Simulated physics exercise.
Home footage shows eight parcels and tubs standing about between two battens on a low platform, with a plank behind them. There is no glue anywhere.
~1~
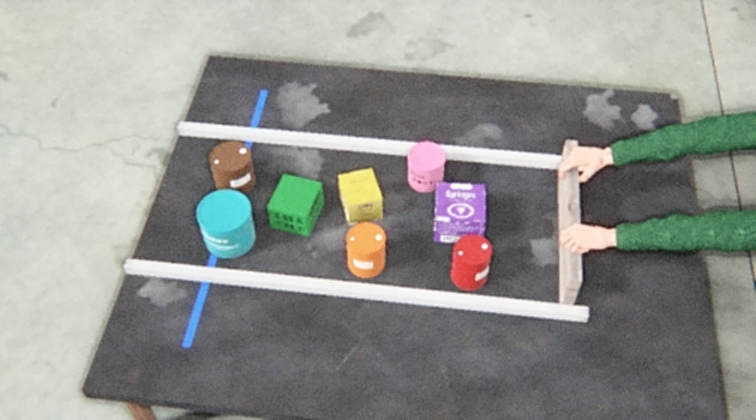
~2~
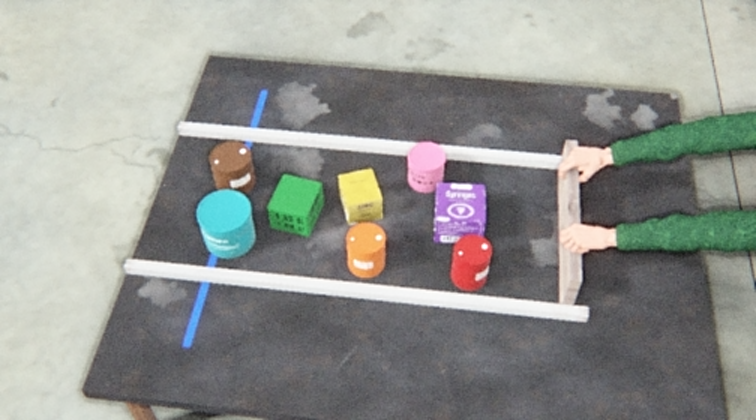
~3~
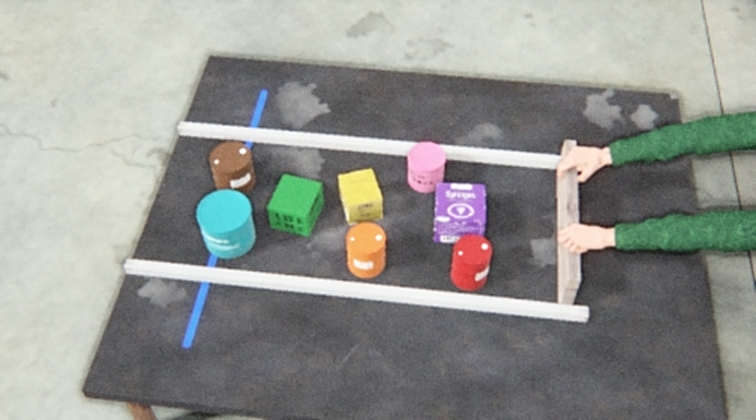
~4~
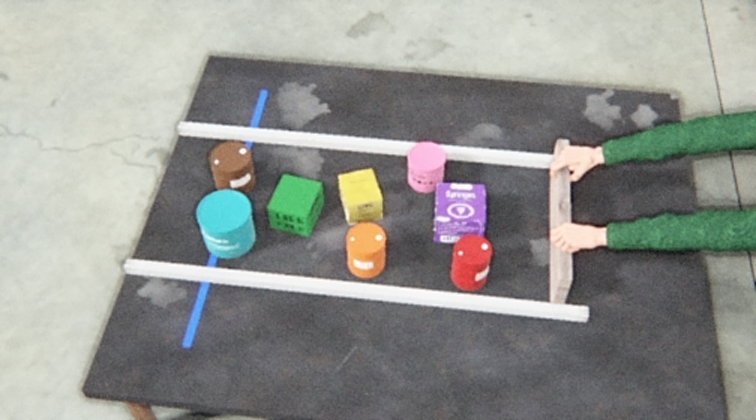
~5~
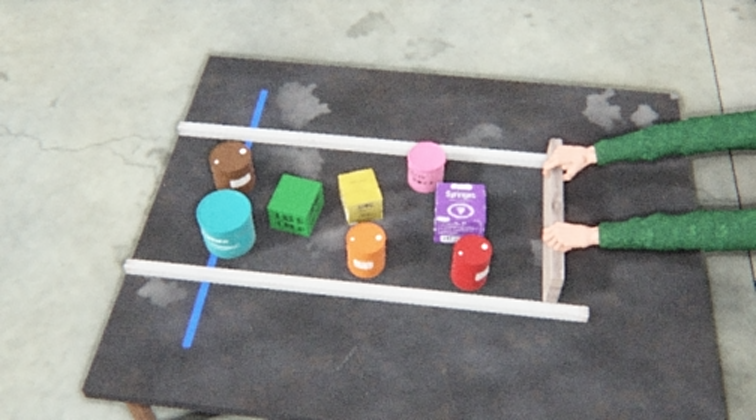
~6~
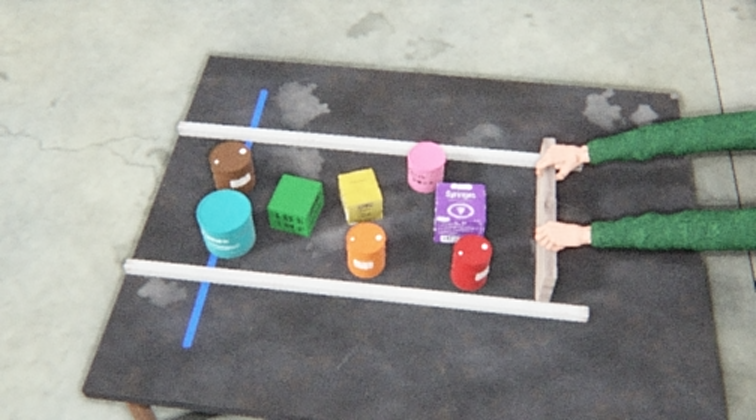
The video shows colourful tubs and boxes standing still between two white rails on a dark platform marked with blue tape, while two green-sleeved arms at the right slide a plank slightly left, without touching the objects.
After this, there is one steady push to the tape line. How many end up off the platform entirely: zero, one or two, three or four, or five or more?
Only a pair or a lone one falls.
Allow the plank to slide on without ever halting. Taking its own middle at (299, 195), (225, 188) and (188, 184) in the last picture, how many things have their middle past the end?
0, 3 and 5.
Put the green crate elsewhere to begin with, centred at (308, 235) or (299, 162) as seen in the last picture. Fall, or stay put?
The green crate is safe at the first spot and is safe at the second.
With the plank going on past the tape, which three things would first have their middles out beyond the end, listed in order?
First the brown canister, then the turquoise pail, then the green crate.
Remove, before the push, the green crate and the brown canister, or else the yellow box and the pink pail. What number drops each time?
First 0, then 1.
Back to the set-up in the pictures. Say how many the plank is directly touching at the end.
Well, it touches 3.
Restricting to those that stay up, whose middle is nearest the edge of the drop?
It's the green crate.
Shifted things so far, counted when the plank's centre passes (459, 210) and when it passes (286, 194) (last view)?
I get 2 at the one place and 8 at the other.
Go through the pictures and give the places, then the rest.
In the first picture, brown canister (233, 169); turquoise pail (227, 225); green crate (296, 205); plank (569, 221); tape (230, 203).
In the second picture, turquoise pail (227, 225); orange canister (366, 250).
In the third picture, green crate (296, 205); yellow box (361, 197).
In the fourth picture, brown canister (233, 169); pink pail (426, 168).
In the fifth picture, turquoise pail (227, 225); red canister (471, 263).
In the sixth picture, brown canister (233, 169); turquoise pail (227, 225); green crate (296, 205); plank (546, 219); tape (230, 203).
Soon after, none off yet; brown canister at rest near (233, 169); turquoise pail at rest near (227, 225); green crate at rest near (296, 205).
In the end, the number that fall off is one or two; gone, turquoise pail and brown canister.
